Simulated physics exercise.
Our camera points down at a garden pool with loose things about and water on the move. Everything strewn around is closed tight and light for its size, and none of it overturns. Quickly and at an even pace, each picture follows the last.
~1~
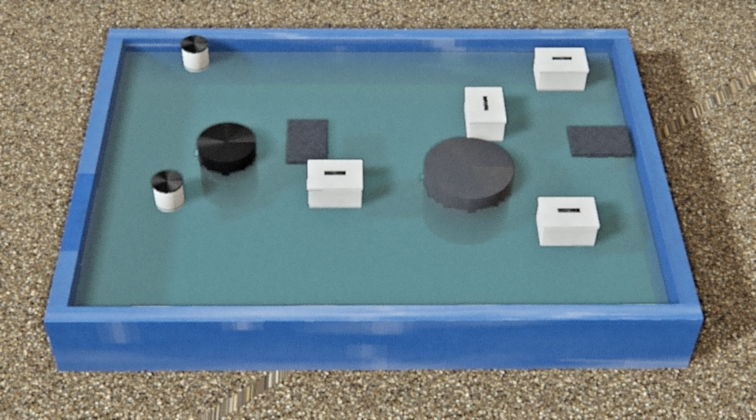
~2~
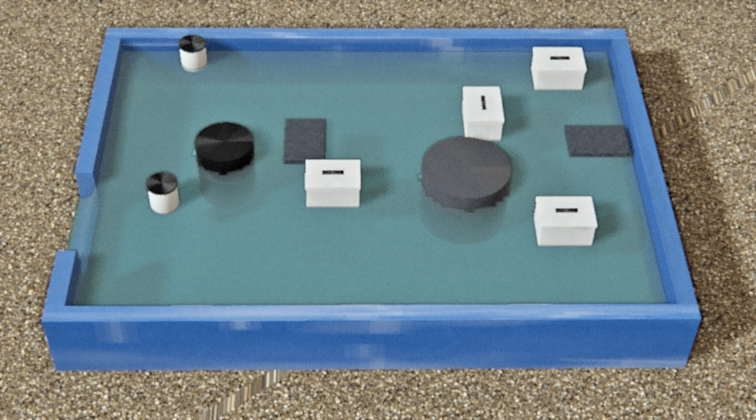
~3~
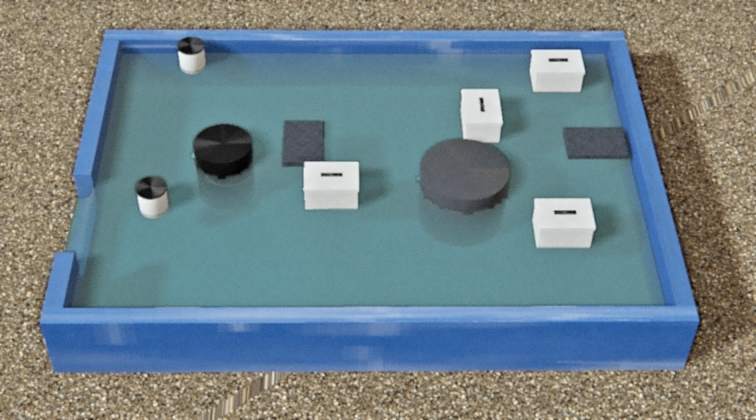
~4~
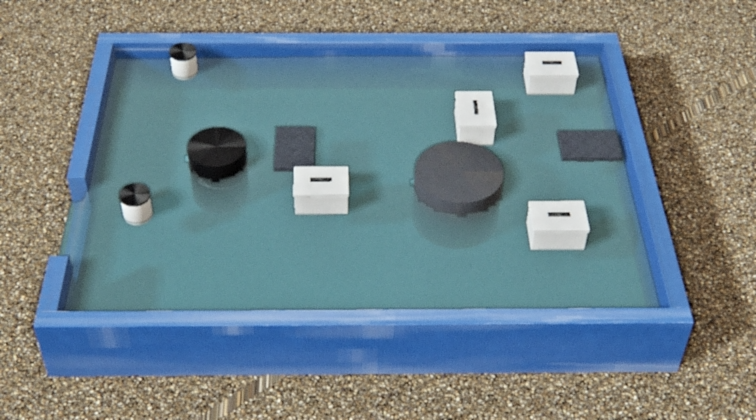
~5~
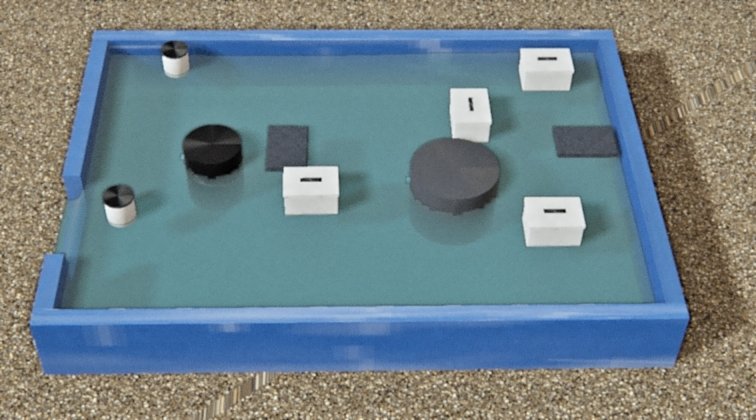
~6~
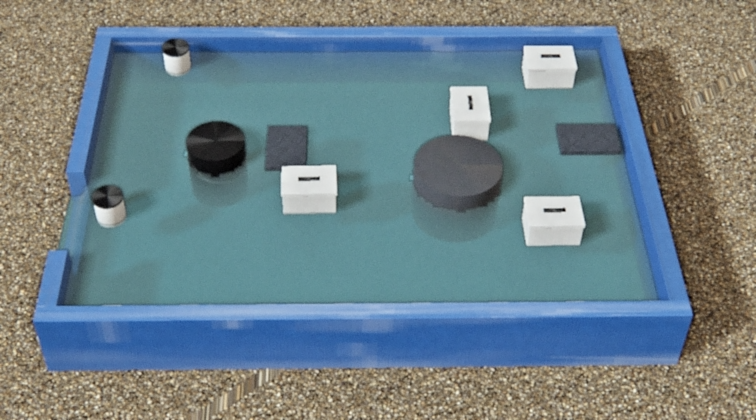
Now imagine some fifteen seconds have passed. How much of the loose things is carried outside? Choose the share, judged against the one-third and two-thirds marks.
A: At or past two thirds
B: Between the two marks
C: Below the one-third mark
Below the one-third mark.
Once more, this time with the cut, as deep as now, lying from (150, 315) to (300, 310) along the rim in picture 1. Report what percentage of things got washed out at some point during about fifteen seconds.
Estimate: Close to 20 %.
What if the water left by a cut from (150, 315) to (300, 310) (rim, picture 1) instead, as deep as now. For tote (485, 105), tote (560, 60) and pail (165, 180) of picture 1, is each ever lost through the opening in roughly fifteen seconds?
Each object, in the order asked: Not flushed / not flushed / flushed.
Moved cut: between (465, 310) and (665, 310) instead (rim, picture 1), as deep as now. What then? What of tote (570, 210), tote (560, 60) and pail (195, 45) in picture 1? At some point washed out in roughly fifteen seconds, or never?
One by one, that's lost, not lost, not lost.
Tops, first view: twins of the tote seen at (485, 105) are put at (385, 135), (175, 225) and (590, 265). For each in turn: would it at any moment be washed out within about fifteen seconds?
Result, in sequence: Never gets out; ends up outside; never gets out.
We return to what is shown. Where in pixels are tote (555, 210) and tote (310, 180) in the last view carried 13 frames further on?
Near (531, 222) and (249, 196).
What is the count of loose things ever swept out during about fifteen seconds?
So, 1 of them.
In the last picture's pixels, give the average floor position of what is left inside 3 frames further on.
In the last view, somewhere about (405, 174).
A moment on, 1 of 8 are out; 7 afloat.
Next, 1 of 8 are out; 7 afloat.
Later, 1 of 8 are out; 7 afloat.
In the end, 1 of 8 are out; 7 afloat.
